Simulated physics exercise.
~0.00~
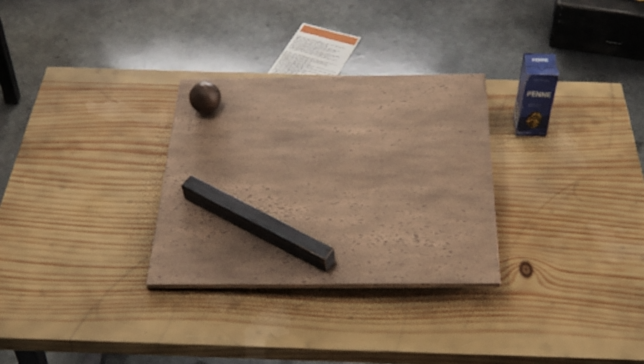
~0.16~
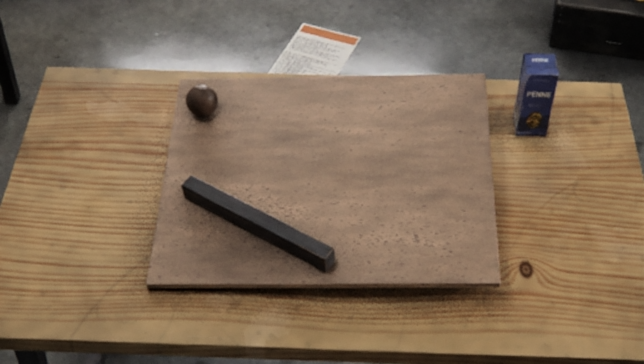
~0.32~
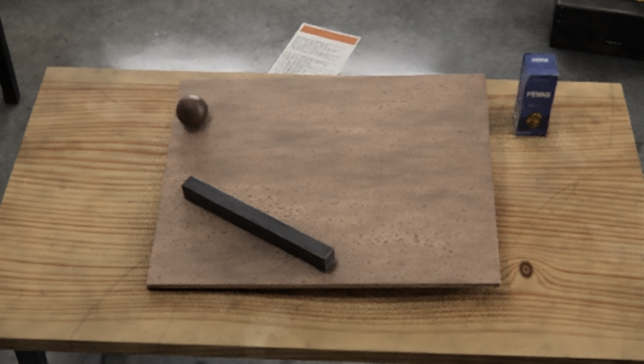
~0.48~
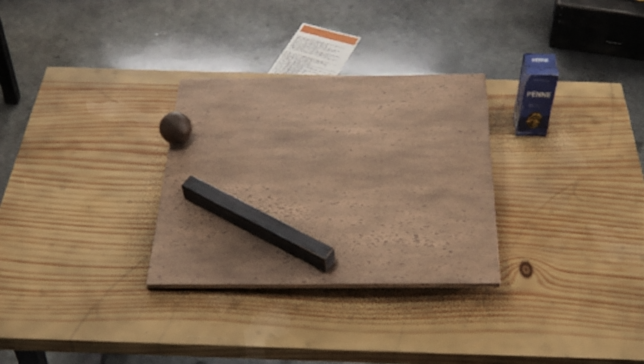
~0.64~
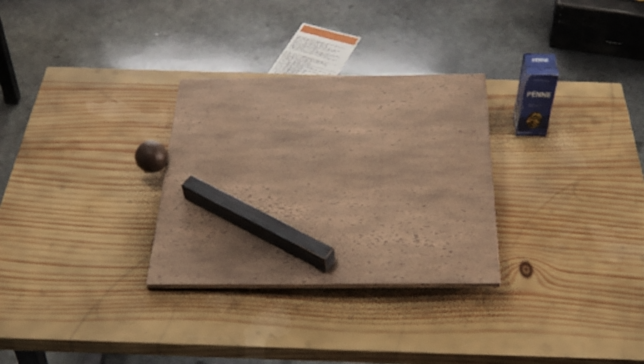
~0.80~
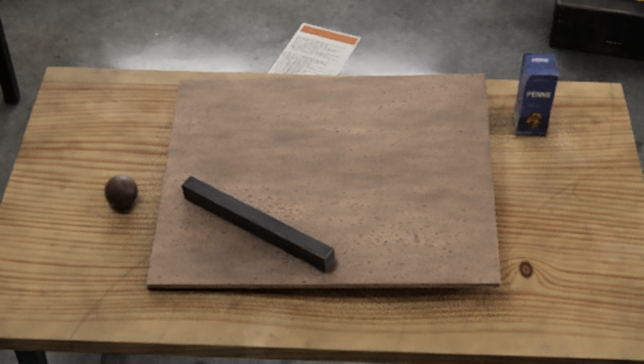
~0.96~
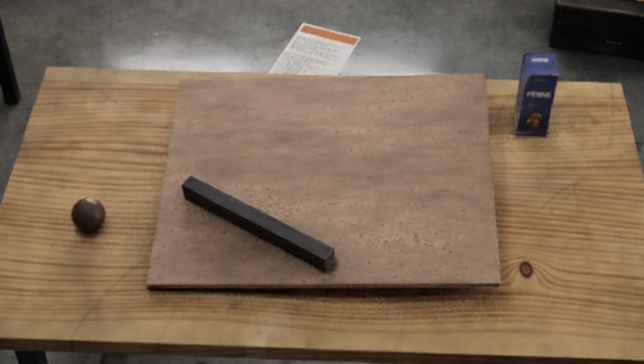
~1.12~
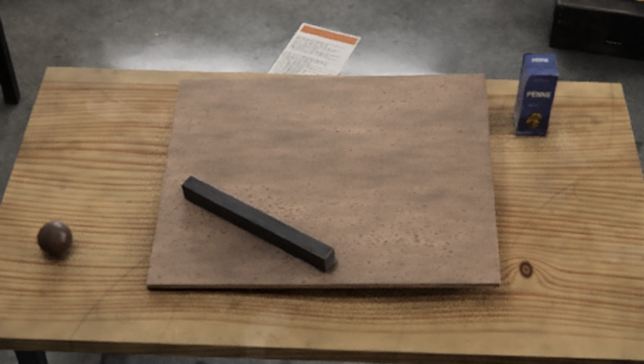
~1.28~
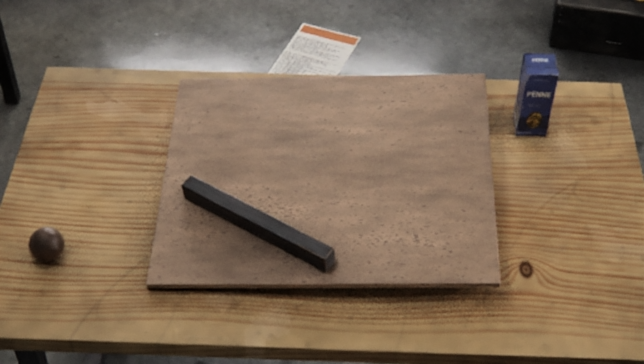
A brown ball rolls left and down off the board's left edge onto the wooden table.
